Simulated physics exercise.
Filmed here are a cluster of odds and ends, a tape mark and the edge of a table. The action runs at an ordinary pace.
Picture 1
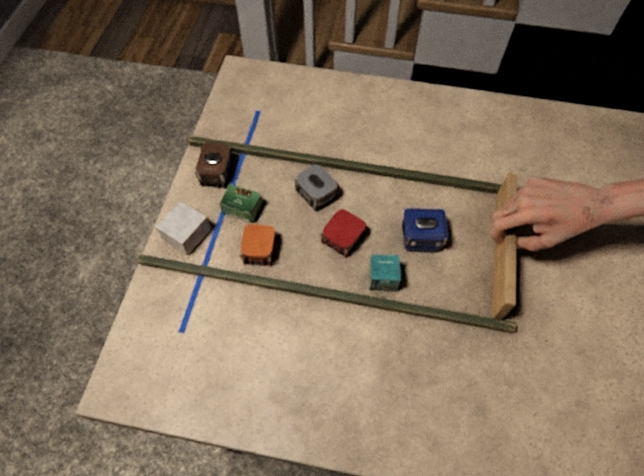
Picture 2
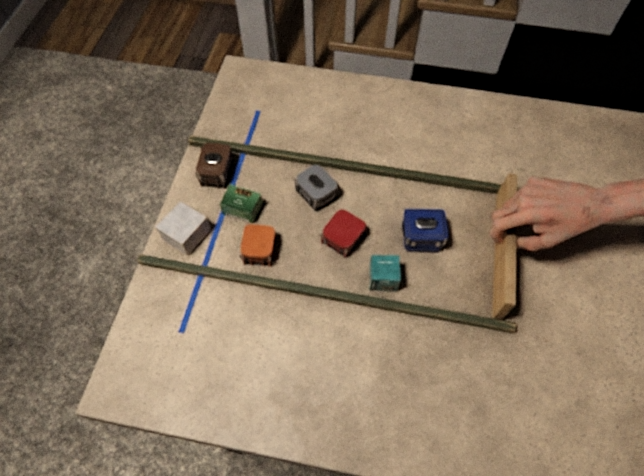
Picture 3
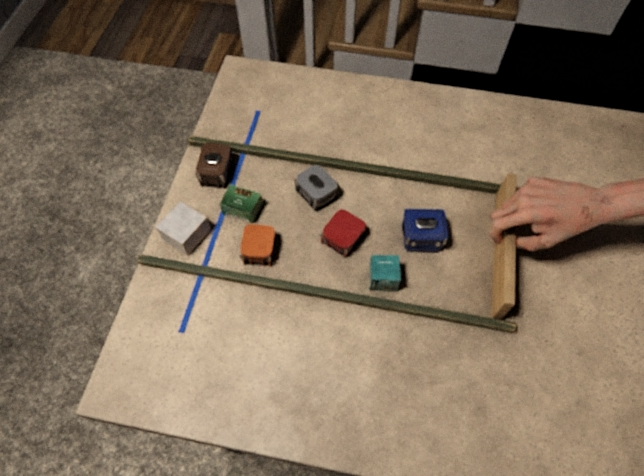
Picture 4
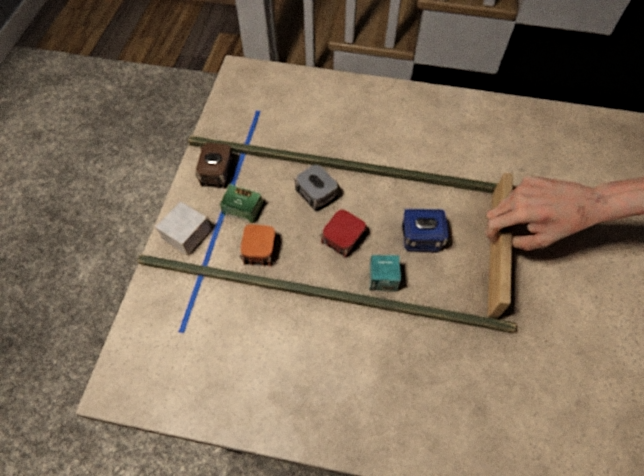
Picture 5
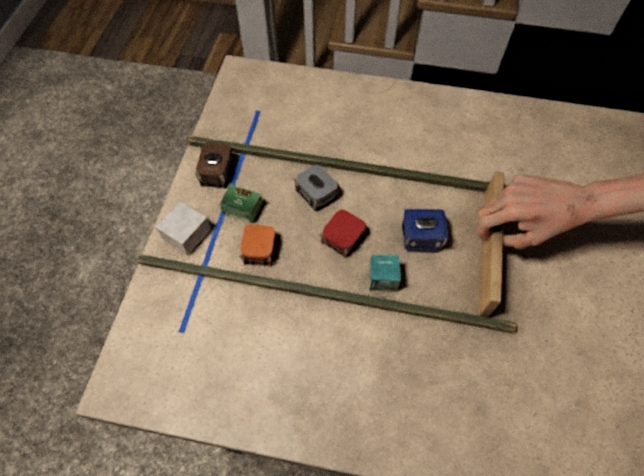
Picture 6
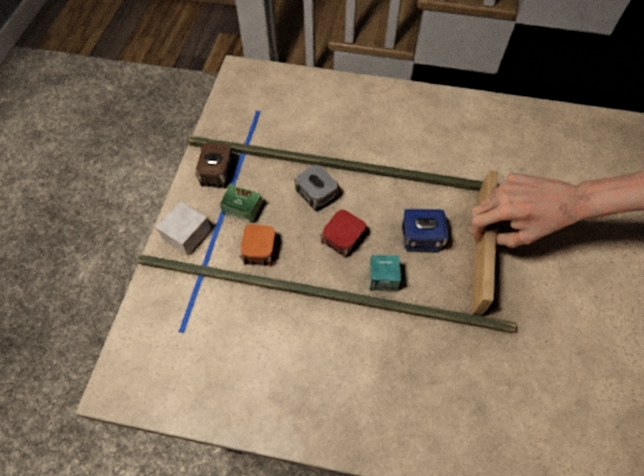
On a tabletop, a hand sliding a wooden board slightly left between two green rails, the scattered small blocks and cases staying still.
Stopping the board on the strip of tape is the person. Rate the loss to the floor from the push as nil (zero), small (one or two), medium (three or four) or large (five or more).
The loss is small.
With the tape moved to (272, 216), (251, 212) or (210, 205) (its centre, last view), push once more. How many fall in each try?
Try by try, 0, 0 and 3.
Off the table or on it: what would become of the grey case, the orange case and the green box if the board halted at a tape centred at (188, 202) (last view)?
Taking them in turn, the grey case does not drop, the orange case tips off, the green box tips off.
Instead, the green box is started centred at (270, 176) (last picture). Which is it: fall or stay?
Note: From that start it hangs on.
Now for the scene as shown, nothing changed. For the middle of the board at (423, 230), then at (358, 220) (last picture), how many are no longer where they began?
Tally at point one: 1; at point two: 4.
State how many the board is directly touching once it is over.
That number would be 3.
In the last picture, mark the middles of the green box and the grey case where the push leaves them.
Green box at about (170, 187), grey case at about (224, 161).
Soon after, none off yet; white block at rest near (184, 228); brown case at rest near (215, 165); green box at rest near (242, 204).
In the end, the number that fall off is one or two; gone, white block.
